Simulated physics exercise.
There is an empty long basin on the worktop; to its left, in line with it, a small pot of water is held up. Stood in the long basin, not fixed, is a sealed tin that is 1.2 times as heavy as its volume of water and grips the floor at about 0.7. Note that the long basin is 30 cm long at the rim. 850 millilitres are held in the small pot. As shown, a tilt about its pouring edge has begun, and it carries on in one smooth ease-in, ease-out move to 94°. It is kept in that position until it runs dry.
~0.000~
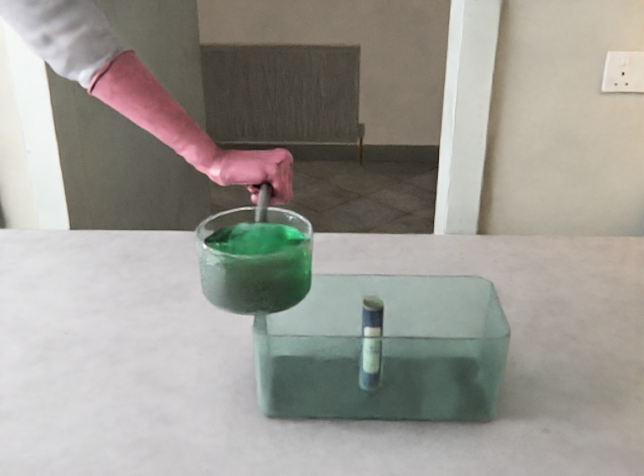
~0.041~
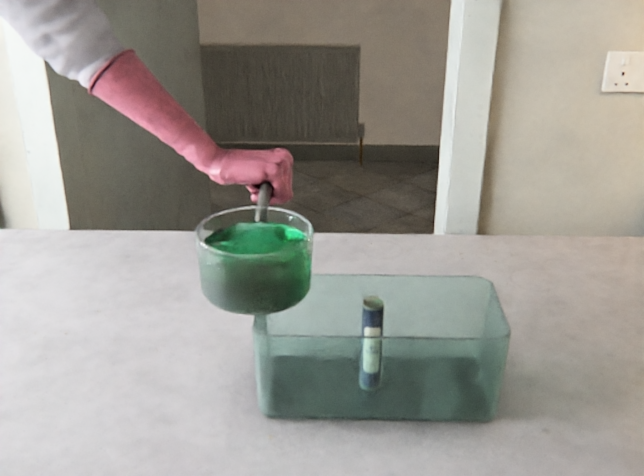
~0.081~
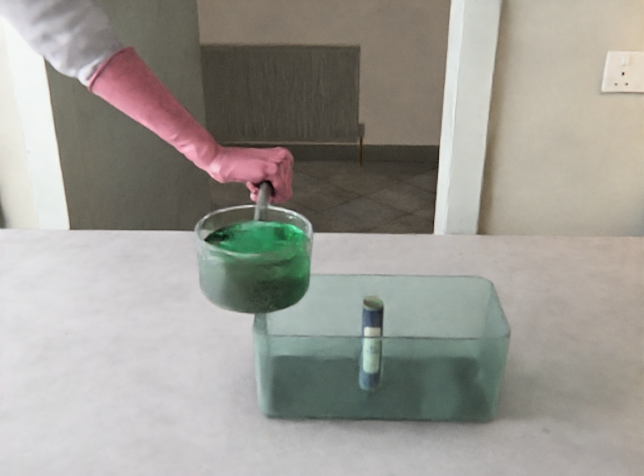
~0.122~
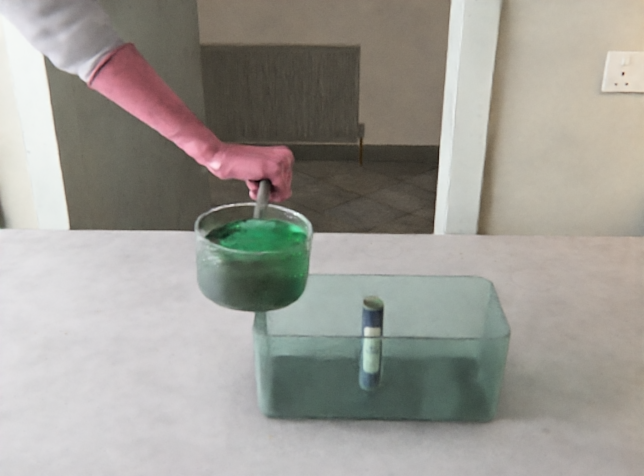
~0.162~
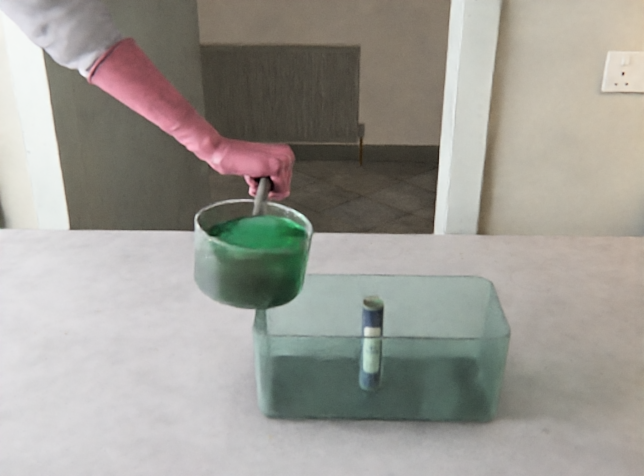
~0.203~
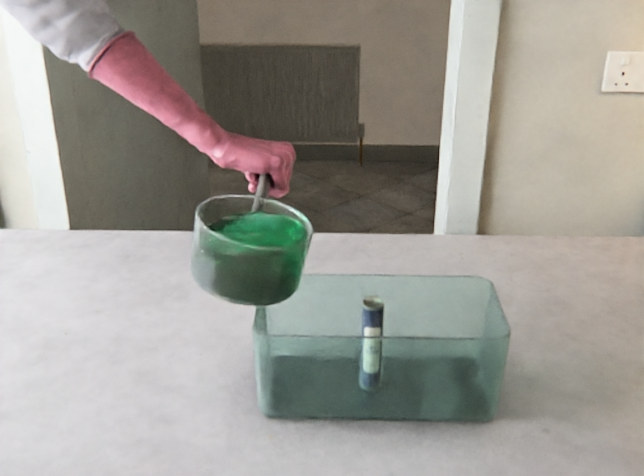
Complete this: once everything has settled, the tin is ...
Once everything has settled, the tin is standing up.
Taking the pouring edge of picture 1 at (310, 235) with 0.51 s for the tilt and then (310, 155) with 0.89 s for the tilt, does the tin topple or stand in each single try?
First it stays on its base; then it stays on its base.
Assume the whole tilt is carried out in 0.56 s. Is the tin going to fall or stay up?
Then the tin does not tip.
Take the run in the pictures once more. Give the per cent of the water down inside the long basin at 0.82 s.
Around 56 parts in a hundred.
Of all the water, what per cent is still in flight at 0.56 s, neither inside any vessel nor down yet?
Roughly 24 percent.
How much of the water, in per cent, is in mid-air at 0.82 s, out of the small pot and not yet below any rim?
Around 26 percent of the liquid.
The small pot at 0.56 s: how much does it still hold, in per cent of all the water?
I'd estimate some 74 % remains.
Then, 0.56 s in, the tilt is 65° and 73 per cent is still to pour; the tin stands where it began.
Then, 0.82 s in, the tilt is 93° and 18 per cent is still to pour; the tin stands where it began.
Then, 1.09 s in, the tilt is 94° and 4 per cent is still to pour; the tin stands where it began.
Then, 1.39 s in, the tilt is 94° and 1 per cent is still to pour; the tin stands where it began.
Finally, the tin stands where it began.
